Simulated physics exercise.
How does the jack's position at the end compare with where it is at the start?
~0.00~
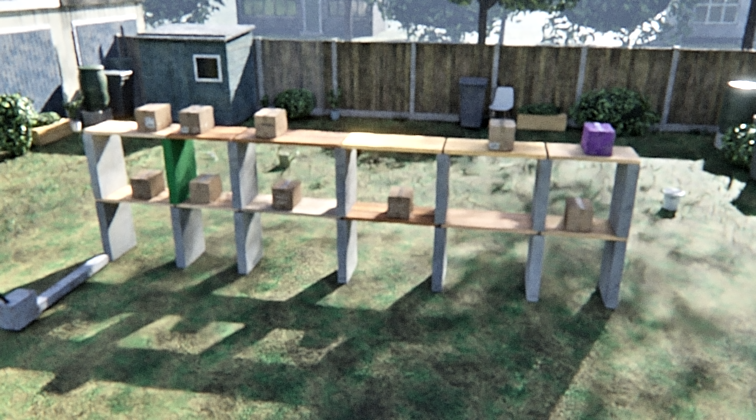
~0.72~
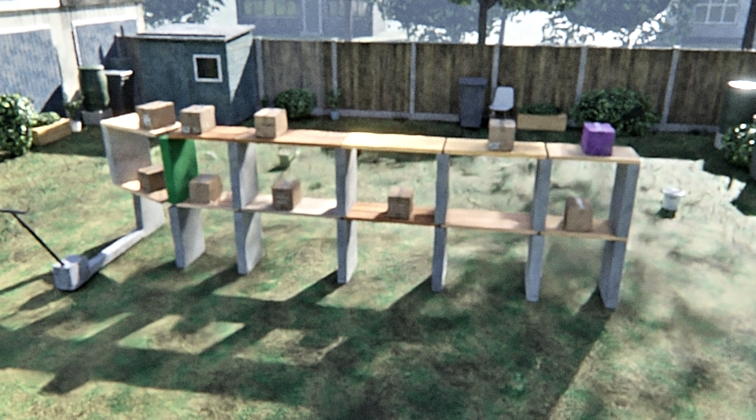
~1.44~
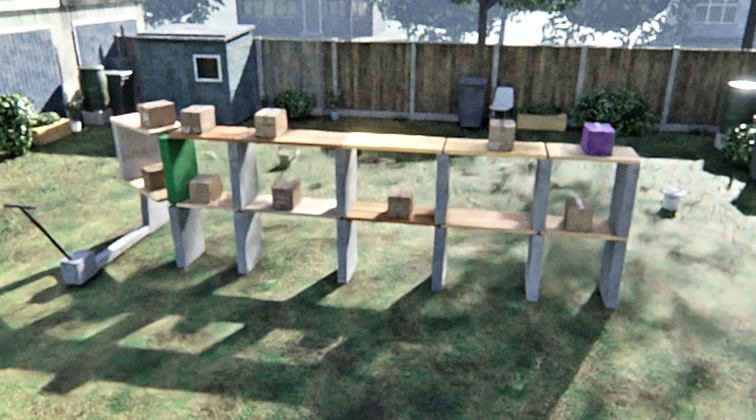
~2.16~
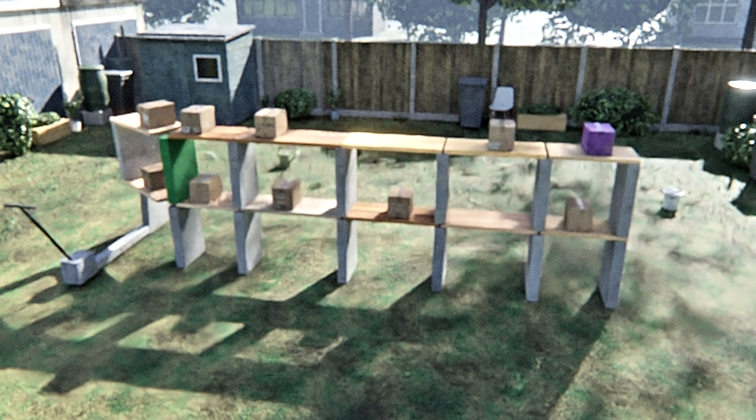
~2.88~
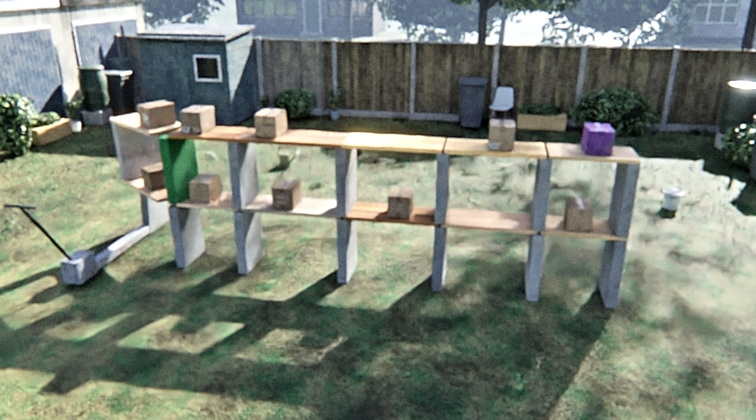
The jack starts at the lower left edge of the view and ends farther to the right and a little higher up in view, resting by the left end of the shelf.
In a fenced back yard, a low jack slides in from the left against the end upright of a long two-tier board shelf holding cartons, shifting that upright to the right. The jack then stops, and the shelf stays standing, its green upright and purple carton unmoved.
